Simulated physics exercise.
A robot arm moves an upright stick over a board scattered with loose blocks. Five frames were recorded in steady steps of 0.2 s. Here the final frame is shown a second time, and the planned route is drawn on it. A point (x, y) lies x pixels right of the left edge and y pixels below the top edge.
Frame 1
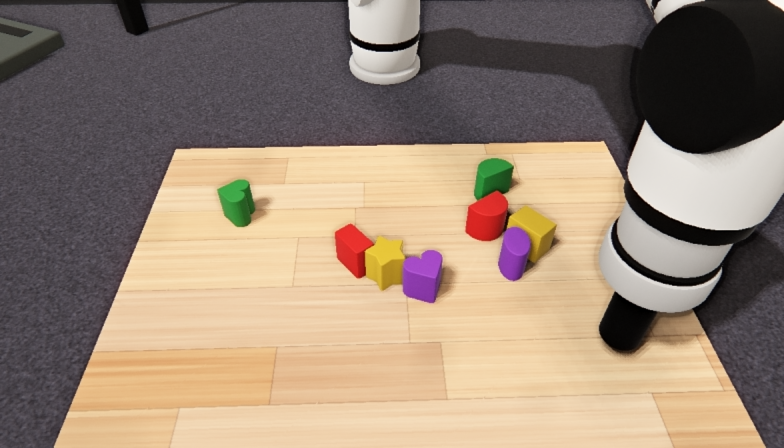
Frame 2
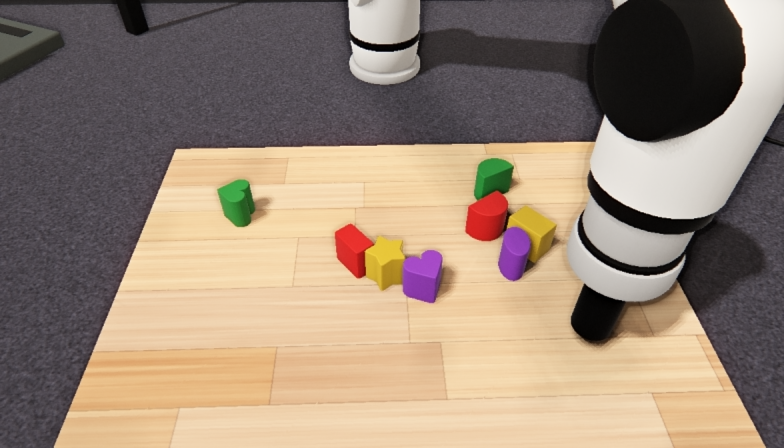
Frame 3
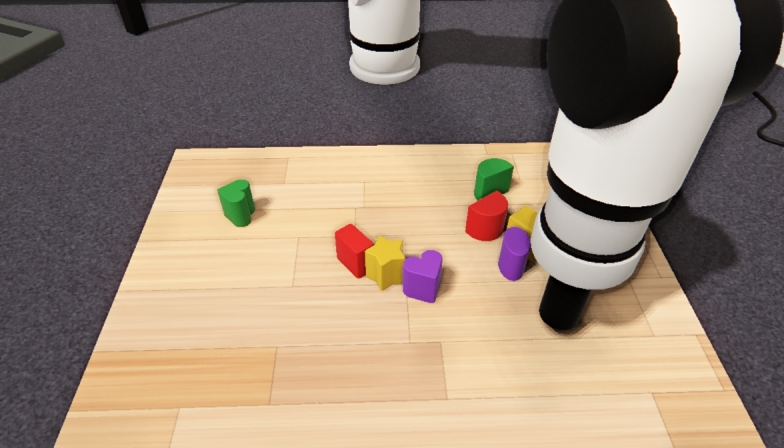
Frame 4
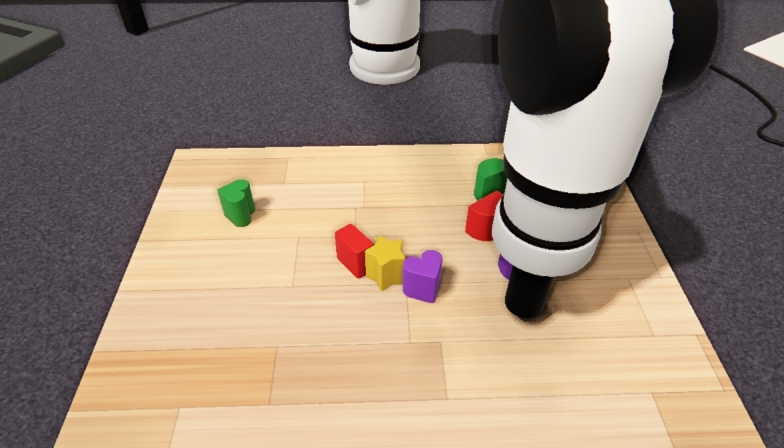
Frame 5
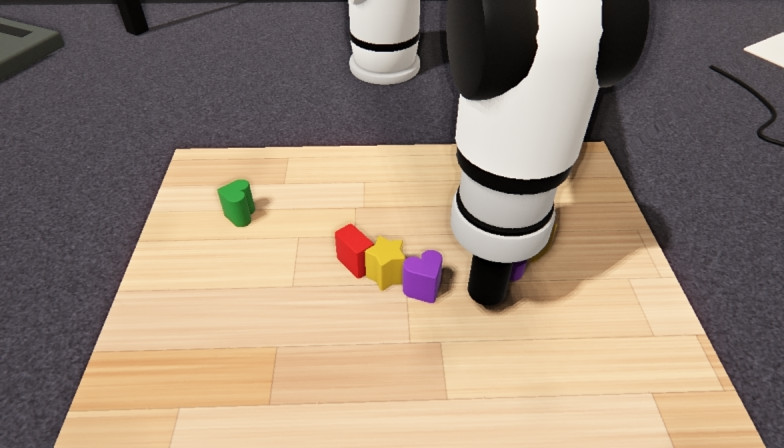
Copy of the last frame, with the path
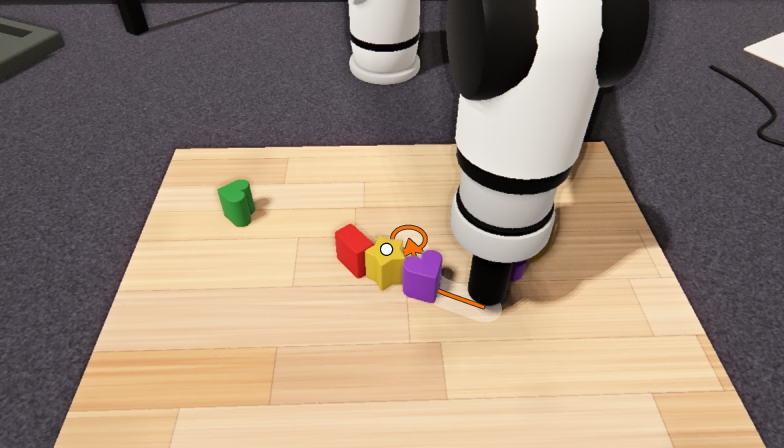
White robot arm with a black stick sweeping left across a wooden board, passing in front of colourful blocks that stay still.
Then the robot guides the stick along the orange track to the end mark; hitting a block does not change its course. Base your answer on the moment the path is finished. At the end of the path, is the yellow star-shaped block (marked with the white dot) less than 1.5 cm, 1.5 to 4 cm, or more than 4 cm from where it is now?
It shifts 1.5 to 4 cm.
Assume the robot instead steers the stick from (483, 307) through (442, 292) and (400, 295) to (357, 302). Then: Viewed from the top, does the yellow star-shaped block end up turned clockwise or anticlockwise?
It turns clockwise.
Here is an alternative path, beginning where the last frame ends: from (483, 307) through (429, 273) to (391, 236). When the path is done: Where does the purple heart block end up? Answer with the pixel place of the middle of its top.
At the end it should sit near (401, 260).
The line goes from (483, 307) via (443, 292) and (418, 267), ending at (409, 239); the dot is on the yellow star-shaped block.
What follows on the original path. One third of the way, stick at (444, 276); yellow star-shaped block at (383, 248); purple heart block at (410, 261), turned 15° anticlockwise.
Two thirds of the way, stick at (419, 251); red oblong block at (331, 230), turned 15° clockwise; yellow star-shaped block at (360, 242); purple heart block at (389, 251), turned 35° anticlockwise.
At the end, stick at (410, 223); red oblong block at (331, 230), turned 15° clockwise; yellow star-shaped block at (360, 242); purple heart block at (389, 251), turned 35° anticlockwise; purple oval unmoved.
